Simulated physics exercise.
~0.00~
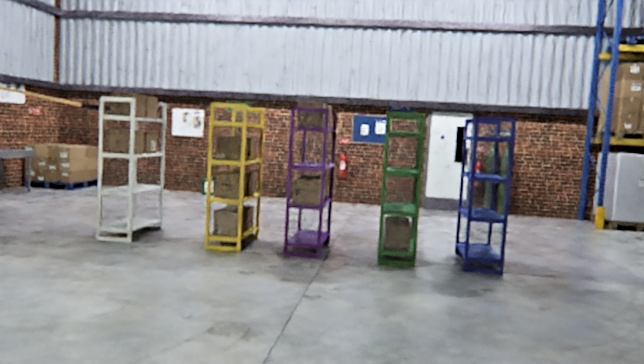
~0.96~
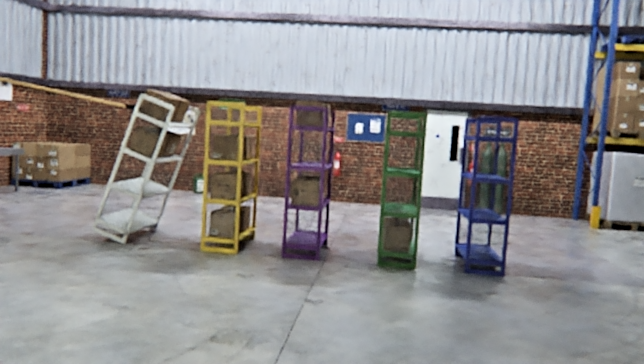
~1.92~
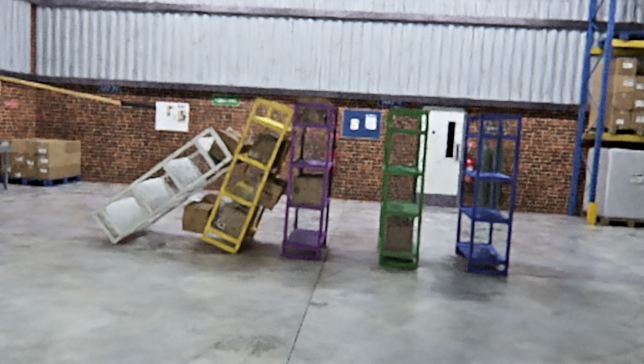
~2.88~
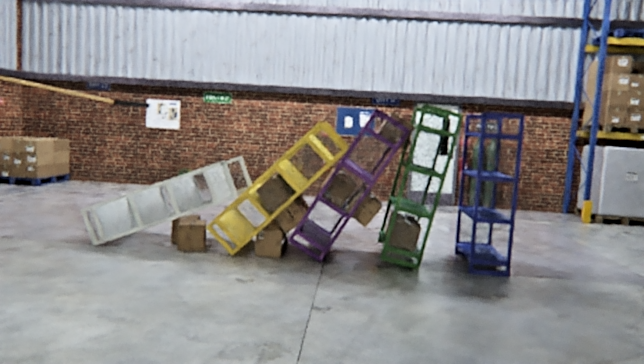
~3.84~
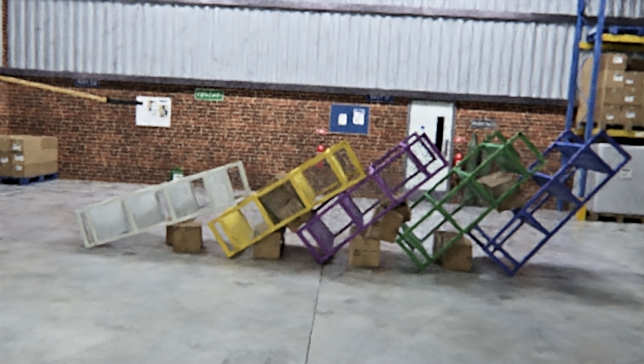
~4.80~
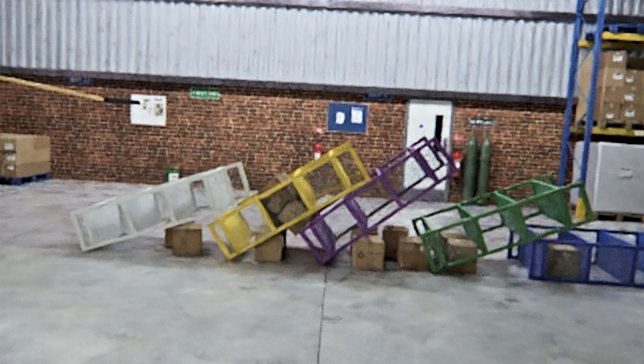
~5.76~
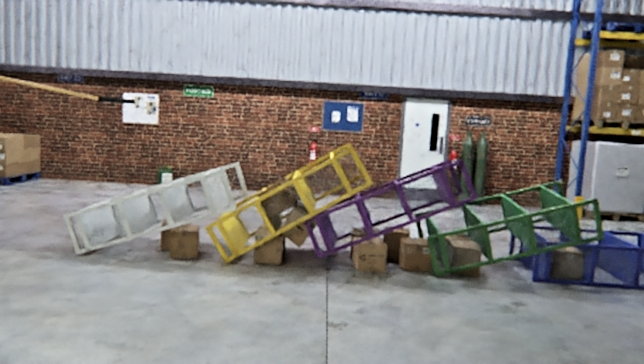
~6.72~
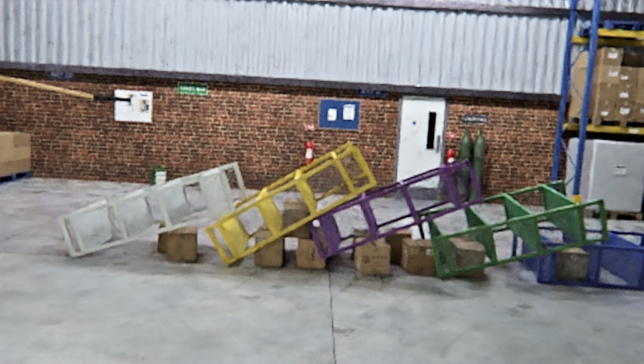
White rack tipping right into a row of coloured racks, toppling all five in turn and leaving them slumped among spilt cartons.
